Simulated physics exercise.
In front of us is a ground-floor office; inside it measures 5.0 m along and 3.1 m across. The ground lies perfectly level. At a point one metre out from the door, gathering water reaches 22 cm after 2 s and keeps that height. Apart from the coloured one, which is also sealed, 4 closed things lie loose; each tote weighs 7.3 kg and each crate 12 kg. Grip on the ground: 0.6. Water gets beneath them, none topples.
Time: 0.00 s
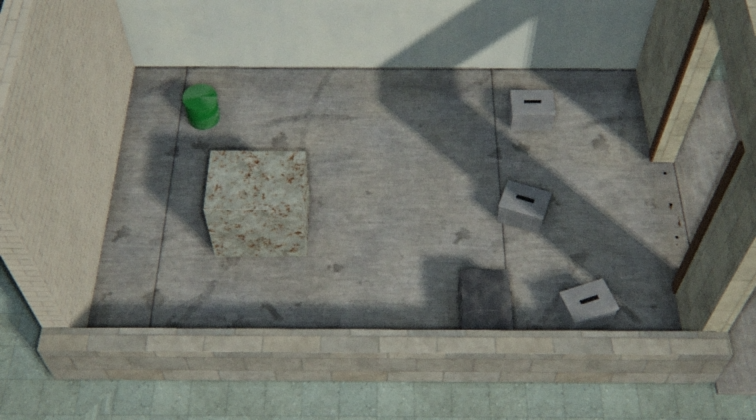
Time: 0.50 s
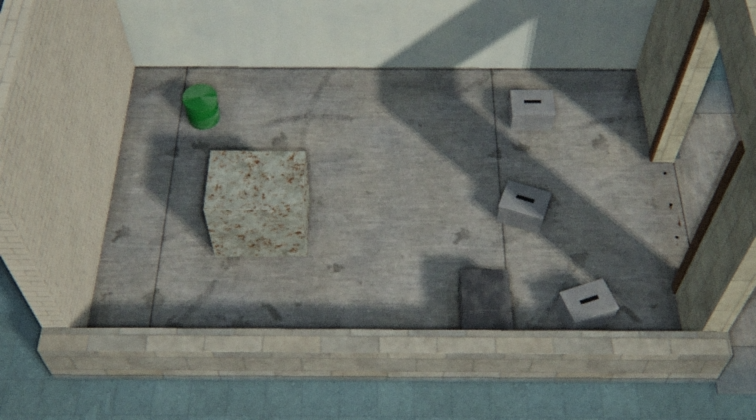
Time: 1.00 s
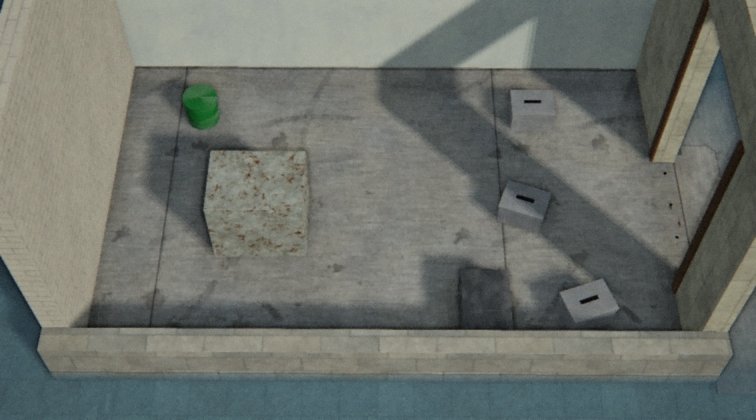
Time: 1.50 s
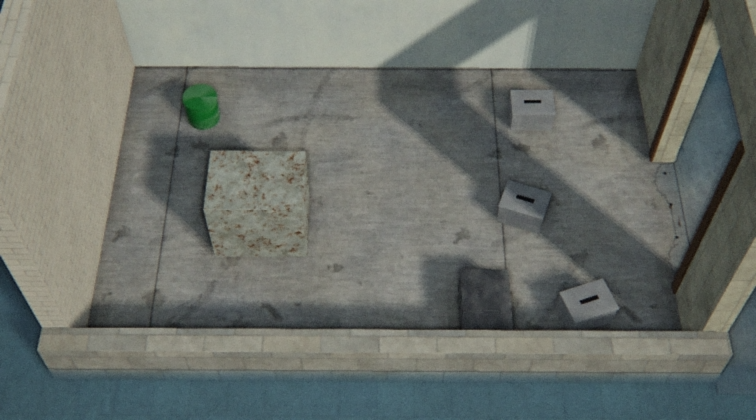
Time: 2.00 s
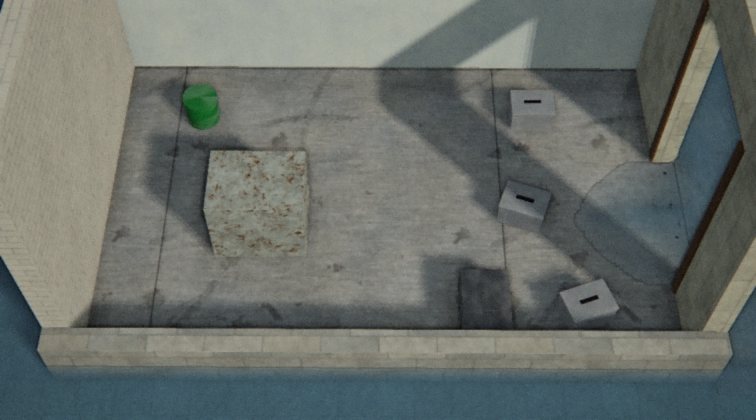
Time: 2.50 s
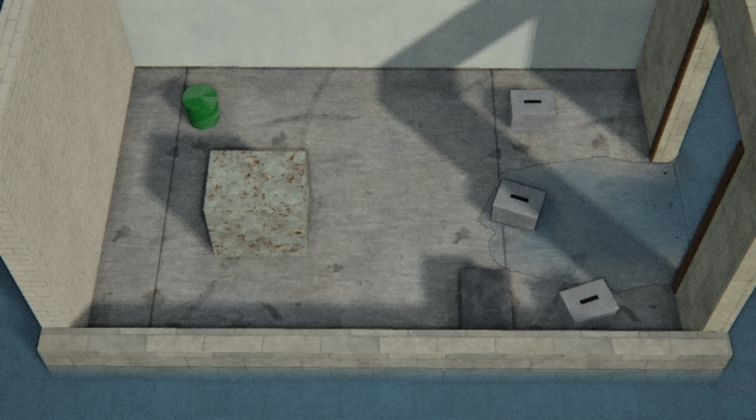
Water spreads in through the doorway on the right and slightly shifts the middle grey box.
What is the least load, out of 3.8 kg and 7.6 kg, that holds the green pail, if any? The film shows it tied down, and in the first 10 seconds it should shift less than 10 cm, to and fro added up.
The least is neither of them.
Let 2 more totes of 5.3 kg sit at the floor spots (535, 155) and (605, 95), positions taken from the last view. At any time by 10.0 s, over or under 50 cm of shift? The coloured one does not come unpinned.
Result, in order - exceeds it; falls shy.
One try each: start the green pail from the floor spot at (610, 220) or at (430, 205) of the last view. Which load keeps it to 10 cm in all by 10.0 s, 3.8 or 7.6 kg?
The first try gives failure with both; the second gives failure with both.
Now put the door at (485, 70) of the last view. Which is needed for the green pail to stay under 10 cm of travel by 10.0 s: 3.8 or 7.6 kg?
The answer is that only the greater mass suffices.
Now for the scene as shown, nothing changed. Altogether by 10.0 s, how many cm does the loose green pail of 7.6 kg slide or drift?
Total path: Around 100 cm.
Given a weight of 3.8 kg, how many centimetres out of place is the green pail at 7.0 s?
Displacement near 80 cm.
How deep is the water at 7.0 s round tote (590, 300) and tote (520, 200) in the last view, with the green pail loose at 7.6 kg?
Depths: Near 6 cm, then near 7 cm.
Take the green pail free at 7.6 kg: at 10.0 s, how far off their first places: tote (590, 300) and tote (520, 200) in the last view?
Net displacement, in order: 30 cm; 350 cm.
After 3.5 s the green pail would be 0 cm from its start with 3.8 kg and 0 cm from its start with 7.6 kg; 0 cm of water round it then.
After 4.5 s the green pail would be 0 cm from its start with 3.8 kg and 0 cm from its start with 7.6 kg; 2 cm of water round it then.
After 7.0 s the green pail would be 87 cm from its start with 3.8 kg and 2 cm from its start with 7.6 kg; 8 cm of water round it then.
After 10.0 s the green pail would be 64 cm from its start with 3.8 kg and 59 cm from its start with 7.6 kg; 15 cm of water round it then.
